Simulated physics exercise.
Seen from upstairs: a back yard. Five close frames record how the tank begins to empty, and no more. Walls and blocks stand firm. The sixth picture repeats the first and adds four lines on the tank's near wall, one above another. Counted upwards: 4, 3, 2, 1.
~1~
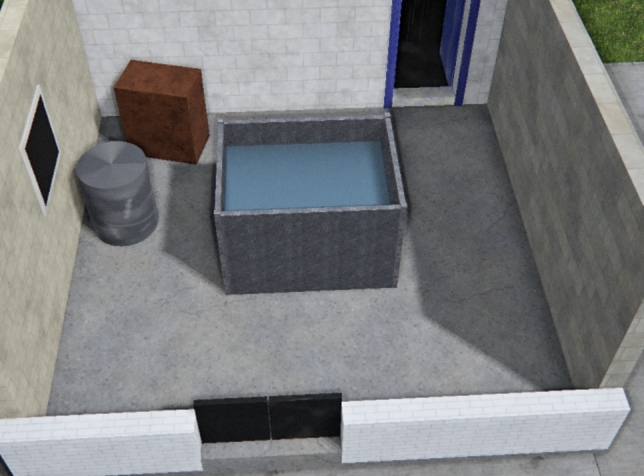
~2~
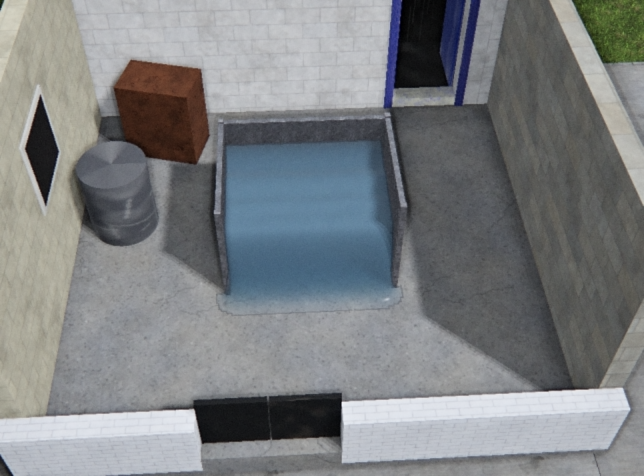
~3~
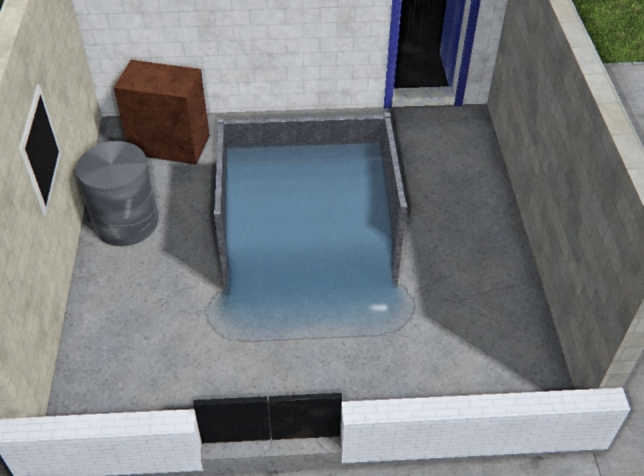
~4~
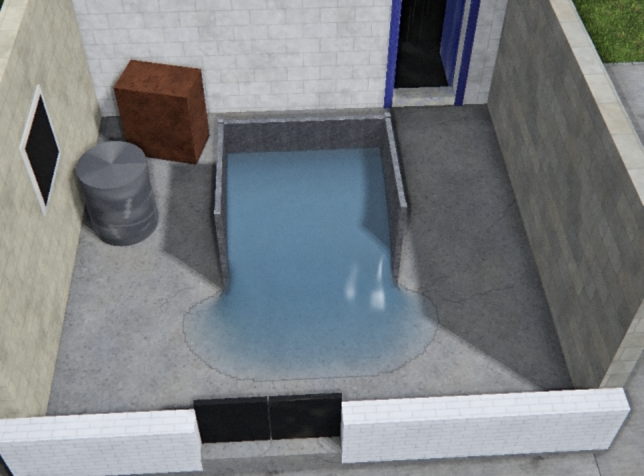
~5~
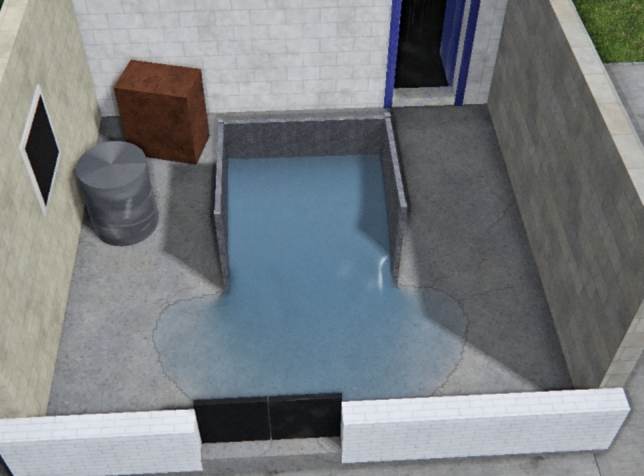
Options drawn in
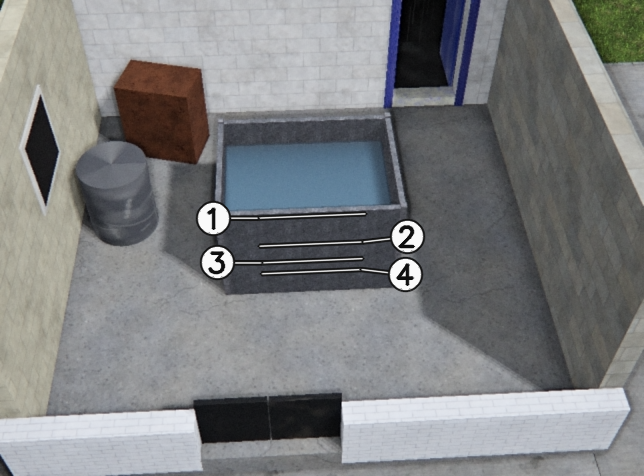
Water poured out of the open front of a grey tank in a walled back yard, then spread across the concrete in a widening puddle that reached the front wall by the black gate.
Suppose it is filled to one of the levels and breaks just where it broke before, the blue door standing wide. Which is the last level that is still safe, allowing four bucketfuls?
Choose 2.
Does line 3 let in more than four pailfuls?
No, that is safe.
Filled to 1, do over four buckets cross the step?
Yes, that goes wrong.
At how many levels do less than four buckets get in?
Three of them.
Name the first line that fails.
1 it is.
On the marked copy, 1 at (311, 216); 2 at (311, 244); 3 at (311, 260); 4 at (311, 271); from the bottom up 4, 3, 2, 1.
With 1, about 9 bucketfuls get in.
With 2, a bucket or two gets in.
With 3, nothing gets over.
With 4, nothing gets over.
